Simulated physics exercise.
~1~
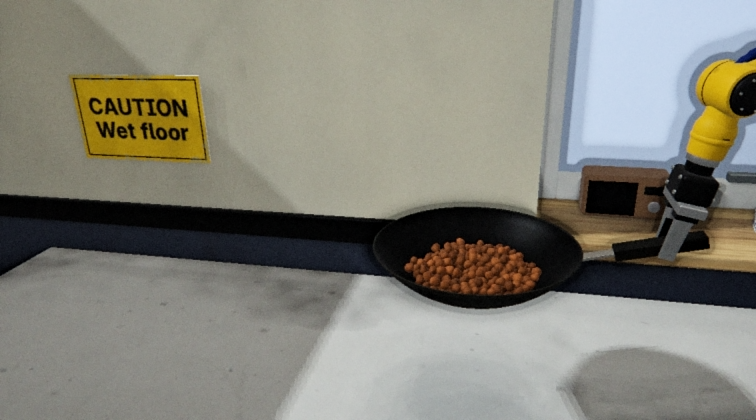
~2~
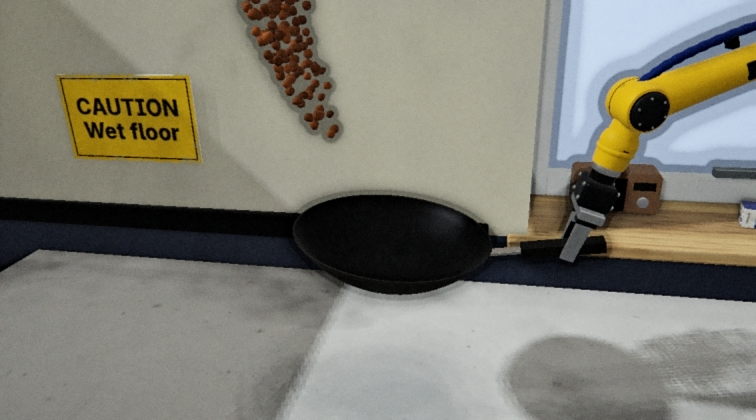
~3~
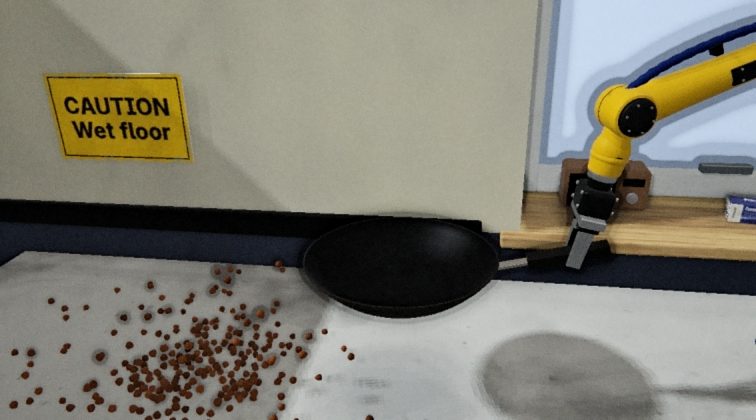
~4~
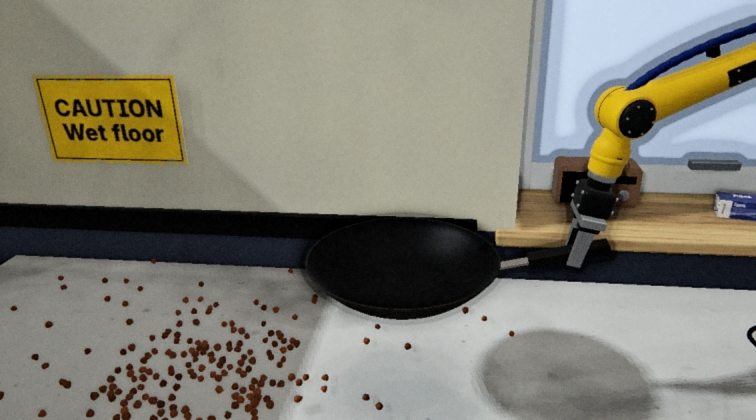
Yellow robot arm jerking a black wok sideways, flinging brown hazelnuts high to the left and scattering them all across the tabletop.
